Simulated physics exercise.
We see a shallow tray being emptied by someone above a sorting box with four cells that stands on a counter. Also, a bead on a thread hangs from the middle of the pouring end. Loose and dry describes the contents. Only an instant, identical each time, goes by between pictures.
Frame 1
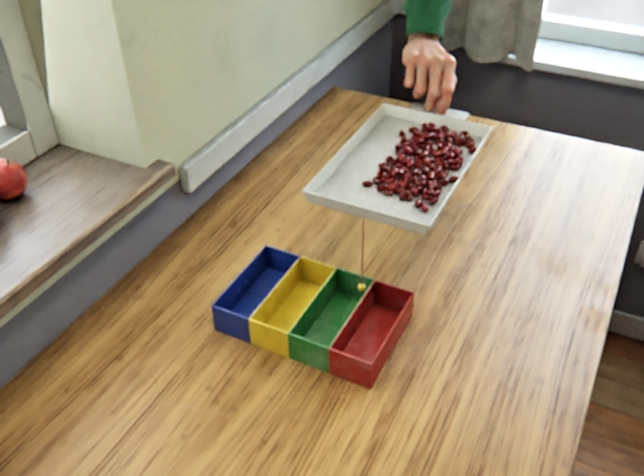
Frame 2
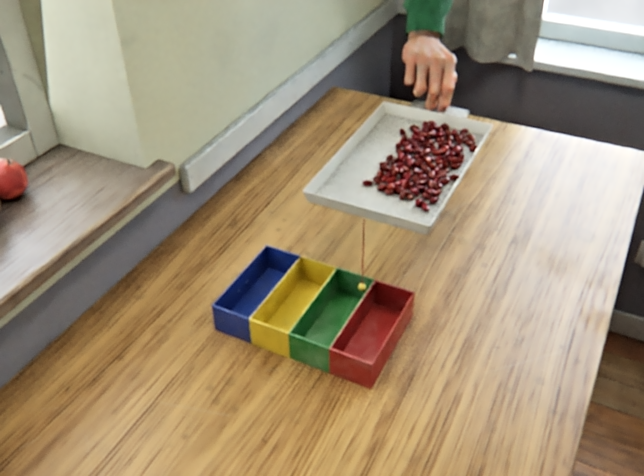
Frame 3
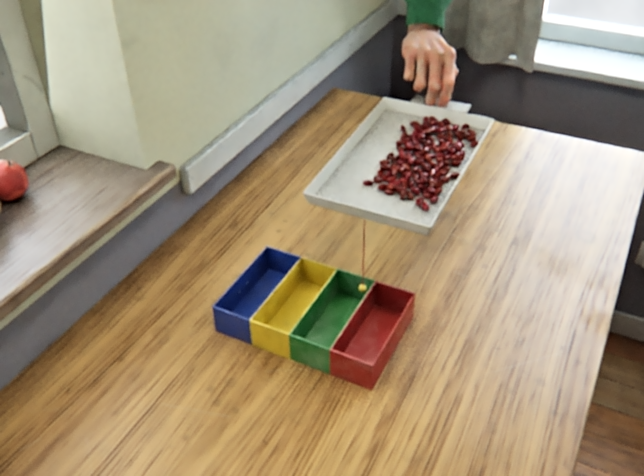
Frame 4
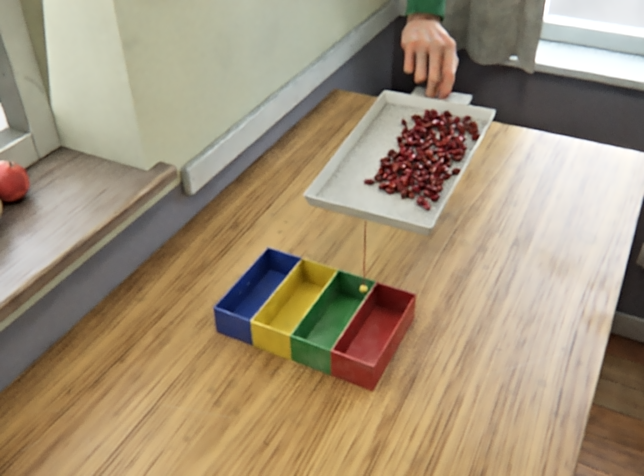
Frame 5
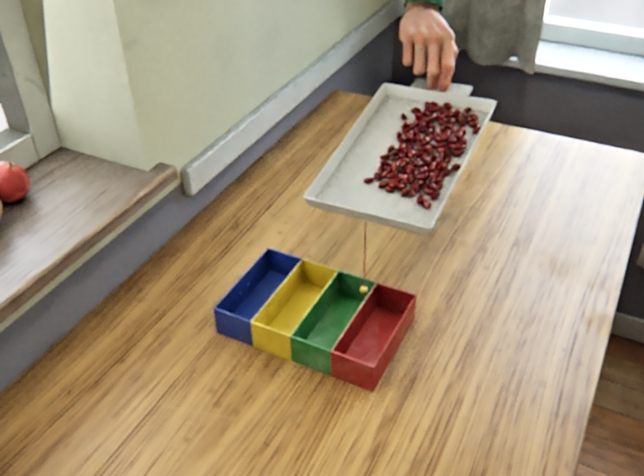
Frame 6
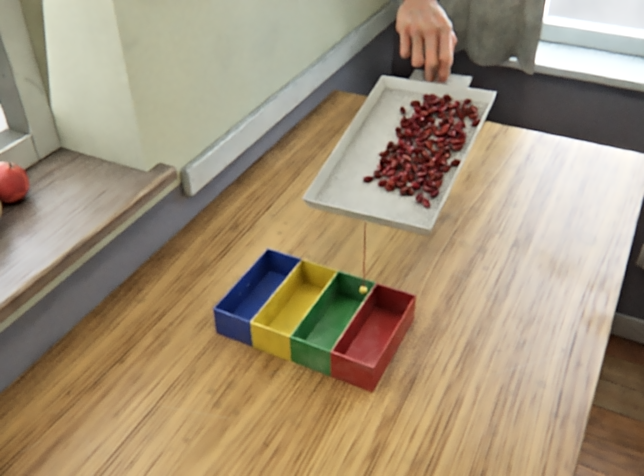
A hand slowly raises the back of a tray of dark red beans above colored cells.
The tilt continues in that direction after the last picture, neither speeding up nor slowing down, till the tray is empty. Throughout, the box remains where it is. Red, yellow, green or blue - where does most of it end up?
Most of it ends up in green.
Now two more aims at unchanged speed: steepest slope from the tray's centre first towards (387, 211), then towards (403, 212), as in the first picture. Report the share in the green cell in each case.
Shares: About 20 in a hundred, then about 10 in a hundred.
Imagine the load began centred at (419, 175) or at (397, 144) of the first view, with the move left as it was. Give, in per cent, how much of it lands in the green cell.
Estimate: 40 % first, 30 % second.
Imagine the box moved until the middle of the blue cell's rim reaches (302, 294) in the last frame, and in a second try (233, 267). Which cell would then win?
It would be the cell in yellow the first time and that red cell the second time.
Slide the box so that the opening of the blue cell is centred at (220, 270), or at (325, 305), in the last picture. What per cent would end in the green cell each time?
It would be near 30 per cent first and near 0 per cent second.
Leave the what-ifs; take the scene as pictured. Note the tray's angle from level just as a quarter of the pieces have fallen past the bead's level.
Around 110° of tilt.
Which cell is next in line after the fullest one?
The answer would be the cell in yellow.
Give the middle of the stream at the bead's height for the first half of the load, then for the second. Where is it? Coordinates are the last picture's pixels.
At (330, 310) for the first part, then at (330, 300) for the others.
Soon after the last picture, tray tipped steeply; nearly all on the tray; a stray few falling or outside the box.
A little later, tray tipped right over; most on the tray; a small part in the yellow cell; a stray few in the green cell; a stray few in the red cell; a stray few in the blue cell; a stray few falling or outside the box.
Later still, tray tipped past a quarter turn; about half in the green cell; about a quarter in the yellow cell; about a quarter in the red cell; a stray few in the blue cell; a small part falling or outside the box.
At rest, tray tipped past a quarter turn; about half in the green cell; about a quarter in the yellow cell; about a quarter in the red cell; a stray few in the blue cell; a small part outside the box.
